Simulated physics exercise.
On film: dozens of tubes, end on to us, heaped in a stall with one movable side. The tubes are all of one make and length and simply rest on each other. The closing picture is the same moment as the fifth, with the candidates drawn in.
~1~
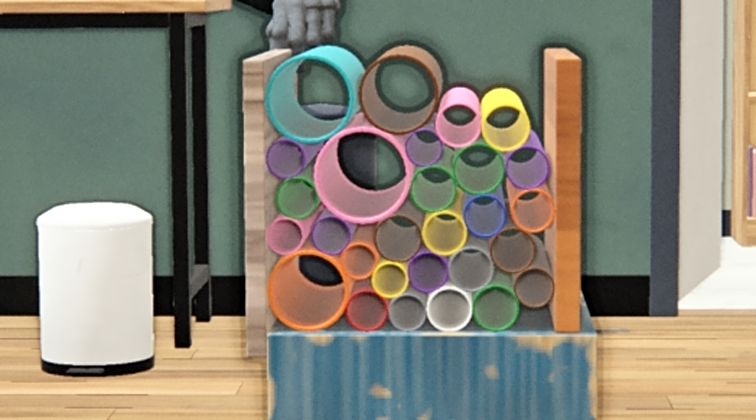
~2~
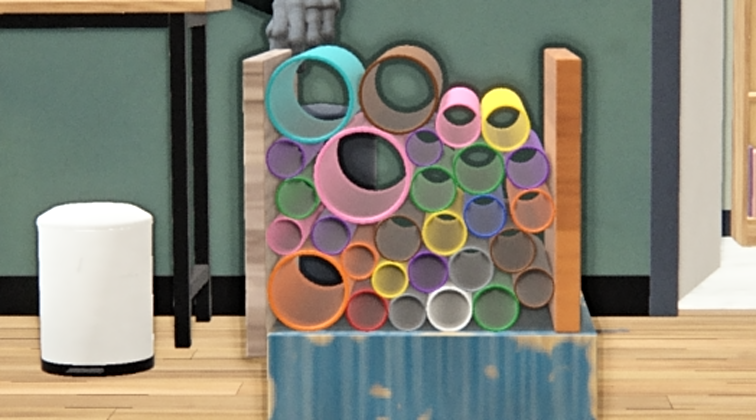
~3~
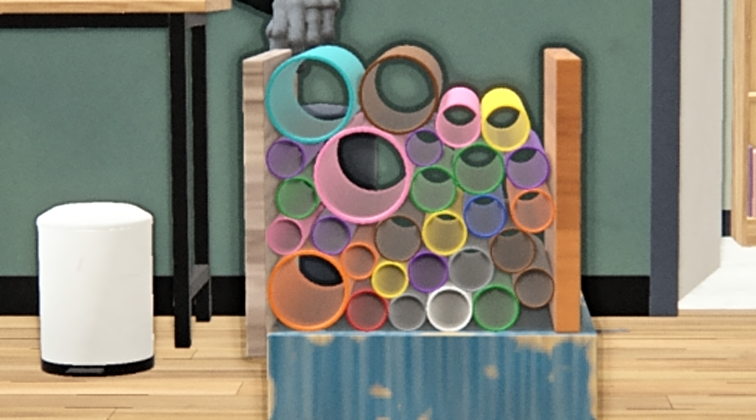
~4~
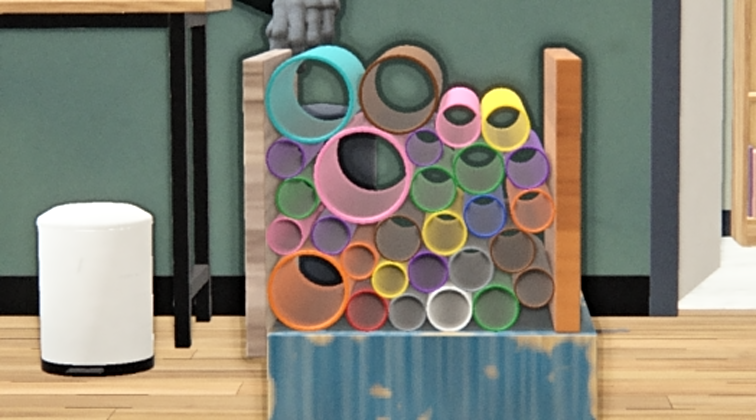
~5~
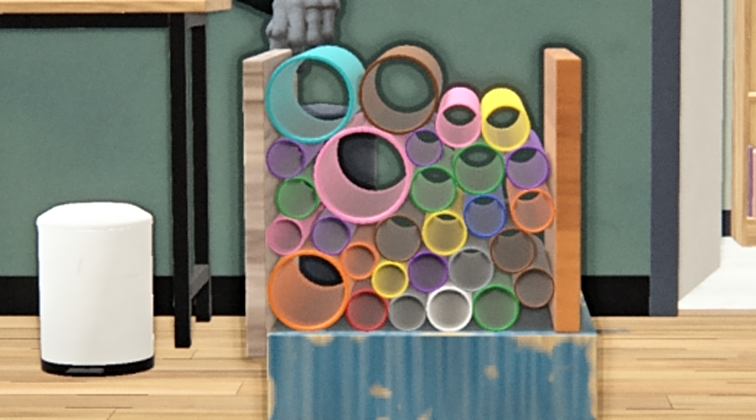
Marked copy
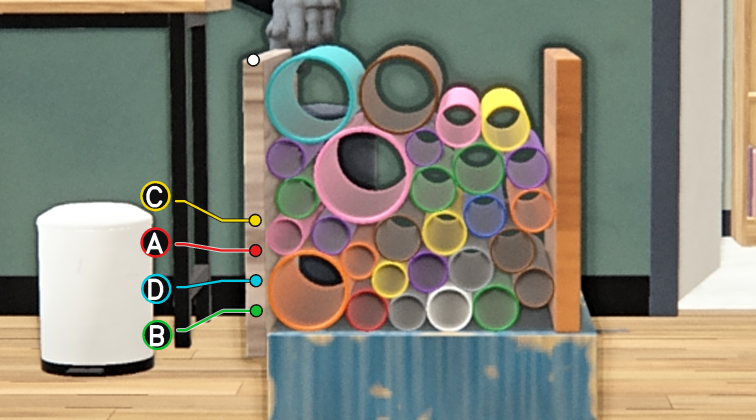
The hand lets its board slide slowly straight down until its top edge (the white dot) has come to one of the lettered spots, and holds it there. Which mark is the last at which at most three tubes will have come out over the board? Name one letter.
Stop at A.
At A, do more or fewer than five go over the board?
At A, fewer than five.
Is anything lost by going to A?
Yes.
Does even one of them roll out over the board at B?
Yes.
On the marked copy, A at (256, 251); B at (256, 311); C at (255, 221); D at (256, 280); the white dot at (253, 60).
Taking A. A third of the way, top of the board (265, 142).
Two thirds of the way, top of the board (266, 235).
When it is over, top of the board (266, 250), two out over the board.
As for the rest, B more than three out over the board; C two out over the board; D four out over the board.
